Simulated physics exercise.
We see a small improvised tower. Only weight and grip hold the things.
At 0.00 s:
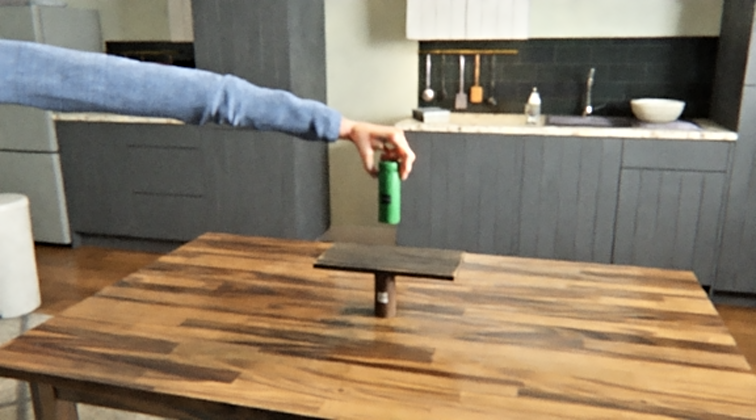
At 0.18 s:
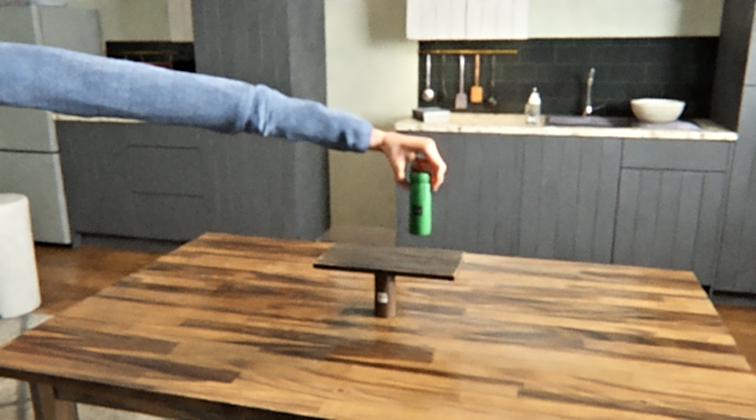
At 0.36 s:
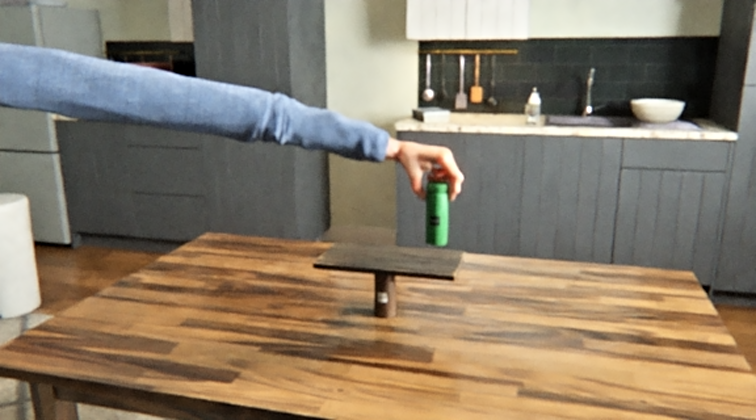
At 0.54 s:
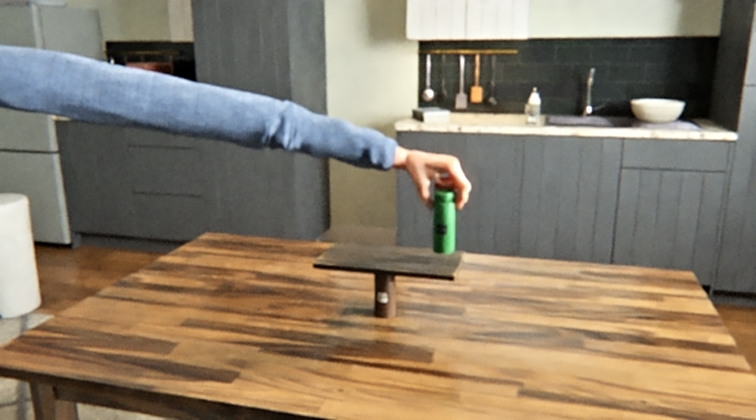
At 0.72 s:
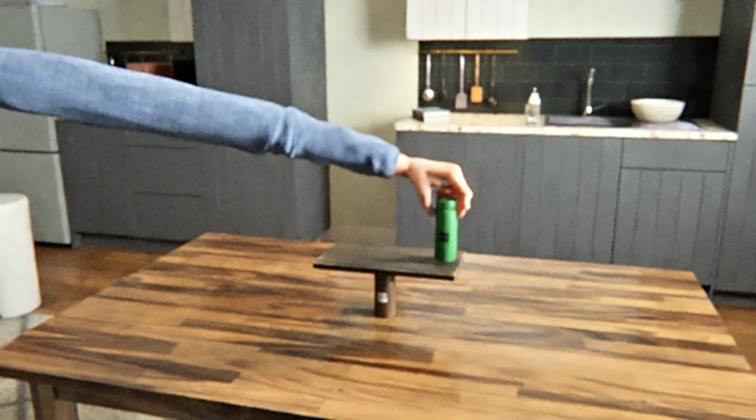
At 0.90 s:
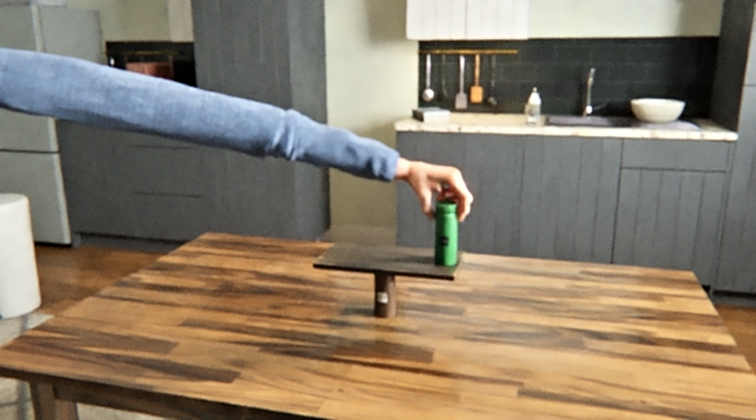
A hand held a green shaker above a small dark board propped on a brown shaker, moved it to the right, then lowered it onto the board's right end, still holding it.
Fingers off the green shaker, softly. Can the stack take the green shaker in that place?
As it turns out, it loses its balance.
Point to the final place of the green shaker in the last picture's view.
Around (480, 314).
After 1.40 s, green shaker now fallen; black board turned 55° from how it was put.
After 1.70 s, black board now fallen; brown shaker on its side.
In the end (2.0 s), fallen, brown shaker, green shaker and black board. At the end, from the last picture's camera, green shaker near (480, 314). The stack comes apart.
